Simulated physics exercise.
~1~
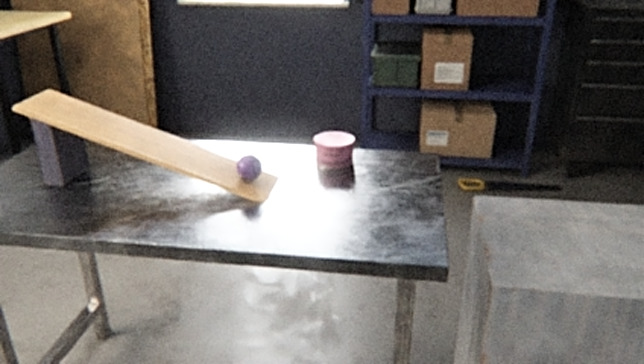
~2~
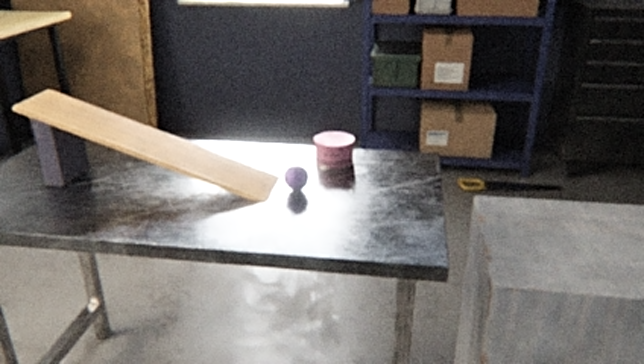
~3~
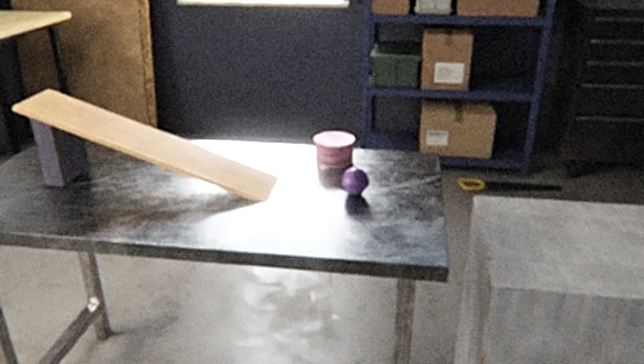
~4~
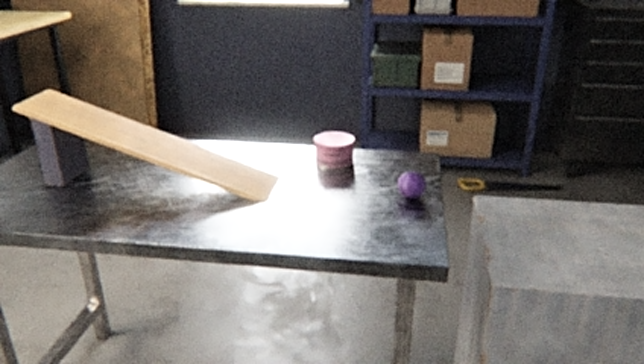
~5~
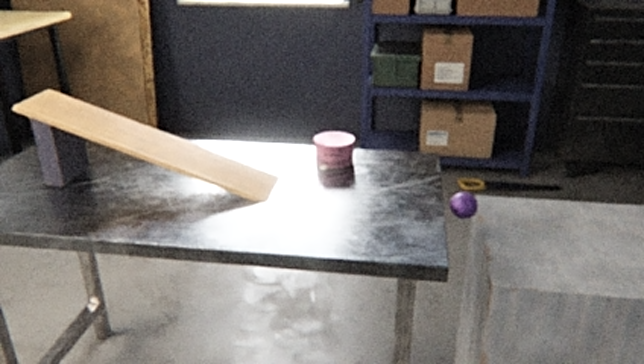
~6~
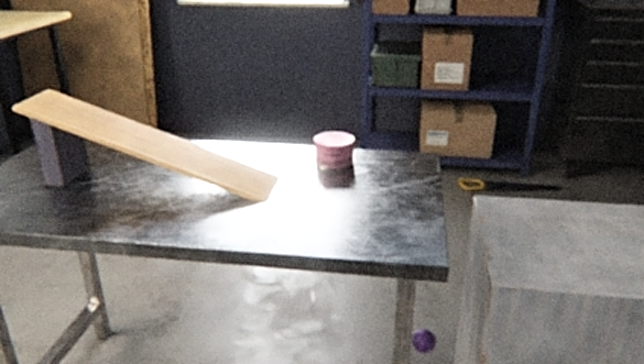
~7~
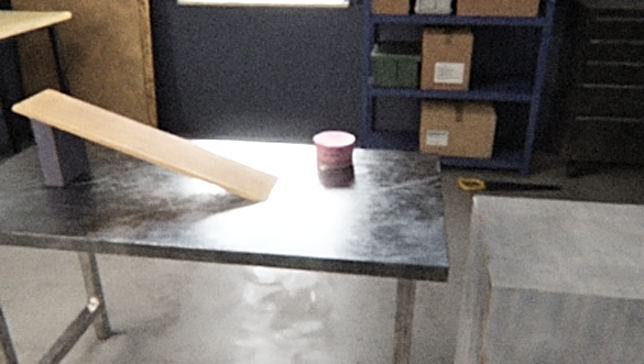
The video shows a small purple ball-like onion rolling off a wooden ramp and rightward across a dark table, passing a pink tub that stays still. It leaves the table's right edge, fails to cross to the grey surface beyond, and drops down the gap out of view.
